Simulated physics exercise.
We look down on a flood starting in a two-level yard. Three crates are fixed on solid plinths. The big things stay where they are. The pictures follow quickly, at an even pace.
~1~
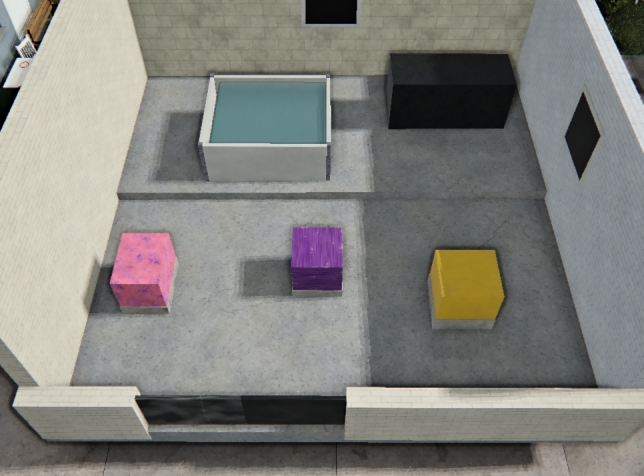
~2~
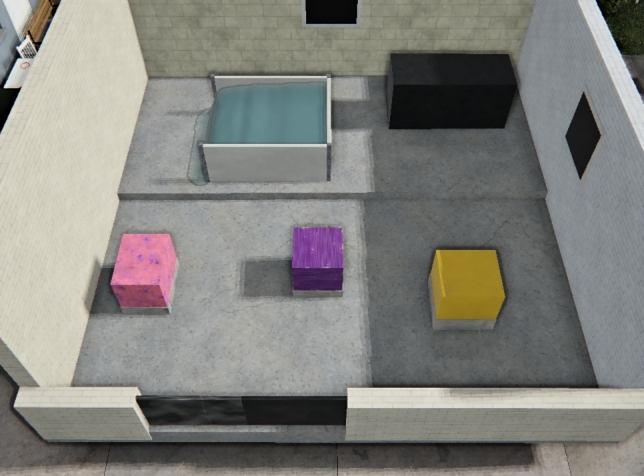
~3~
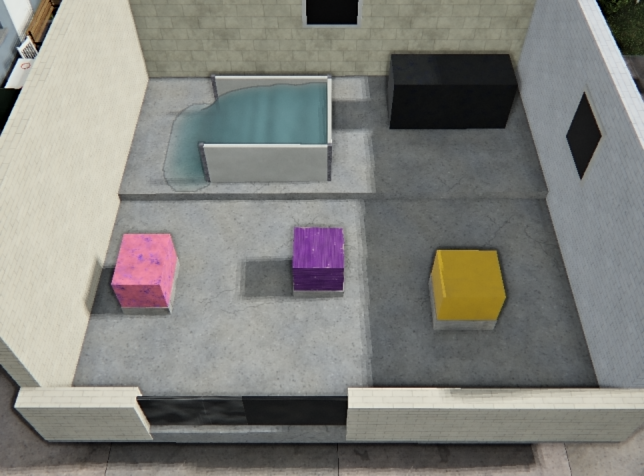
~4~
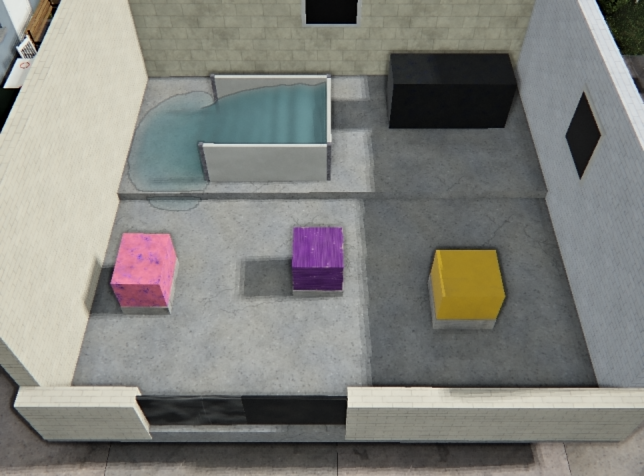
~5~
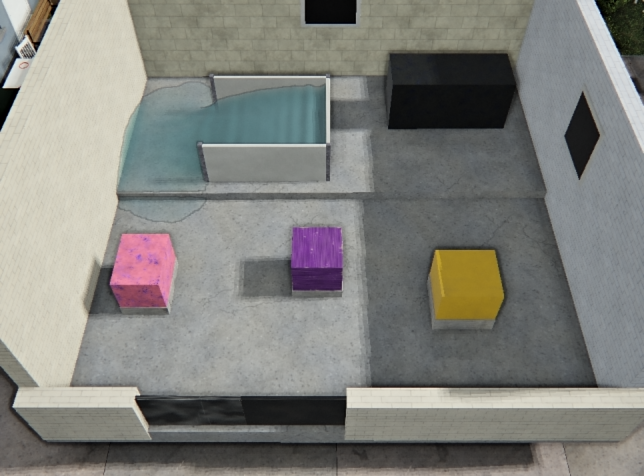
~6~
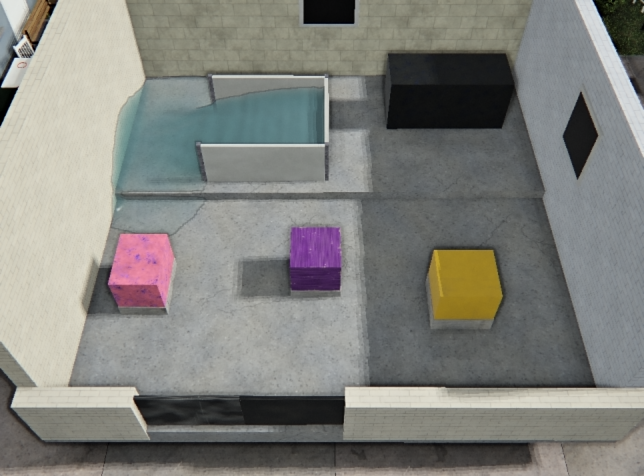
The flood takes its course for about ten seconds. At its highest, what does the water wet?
In the end: The purple crate stays dry; the yellow crate stays dry; the pink crate gets wet.
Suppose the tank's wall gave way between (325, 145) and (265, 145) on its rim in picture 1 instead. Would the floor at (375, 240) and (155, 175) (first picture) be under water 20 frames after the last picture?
In that order: Wet, no water.
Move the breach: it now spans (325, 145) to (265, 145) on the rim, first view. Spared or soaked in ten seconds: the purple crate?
In short: The purple one takes water.
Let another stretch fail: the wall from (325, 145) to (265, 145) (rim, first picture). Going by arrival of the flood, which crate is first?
It is the purple crate.
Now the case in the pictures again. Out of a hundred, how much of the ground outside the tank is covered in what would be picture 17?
Near 25 in a hundred.
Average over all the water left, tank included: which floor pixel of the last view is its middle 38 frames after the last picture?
At about (295, 201).
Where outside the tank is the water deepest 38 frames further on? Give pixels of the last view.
At about (474, 90).
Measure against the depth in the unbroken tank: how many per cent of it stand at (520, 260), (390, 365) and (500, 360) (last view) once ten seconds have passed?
In turn 8, 14 and 12 in a hundred.
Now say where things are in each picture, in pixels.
The first picture shows still water in the water tank at (268, 113).
In the second picture, the front is at a hidden place, out from the gap at (214, 135).
In the third picture, the front is at (193, 108), out from the gap at (214, 136).
In the fourth picture, the front is at (145, 191), out from the gap at (214, 137).
In the fifth picture, water pours out at (213, 137) and has run to (142, 101).
In the sixth picture, water pours out at (212, 137) and has run to (145, 84).
A moment on, water covers 15 % of the floor; the purple crate not reached, the yellow crate not reached, the pink crate water round its plinth.
Next, water covers 25 % of the floor; the purple crate not reached, the yellow crate not reached, the pink crate water round its plinth.
Then, water covers 55 % of the floor; the purple crate water round its plinth, the yellow crate not reached, the pink crate water round its plinth.
Later, water covers 85 % of the floor; the purple crate water round its plinth, the yellow crate water round its plinth, the pink crate water round its plinth.
In the end, water covers 90 % of the floor; the purple crate stayed above the water, the yellow crate stayed above the water, the pink crate was topped.
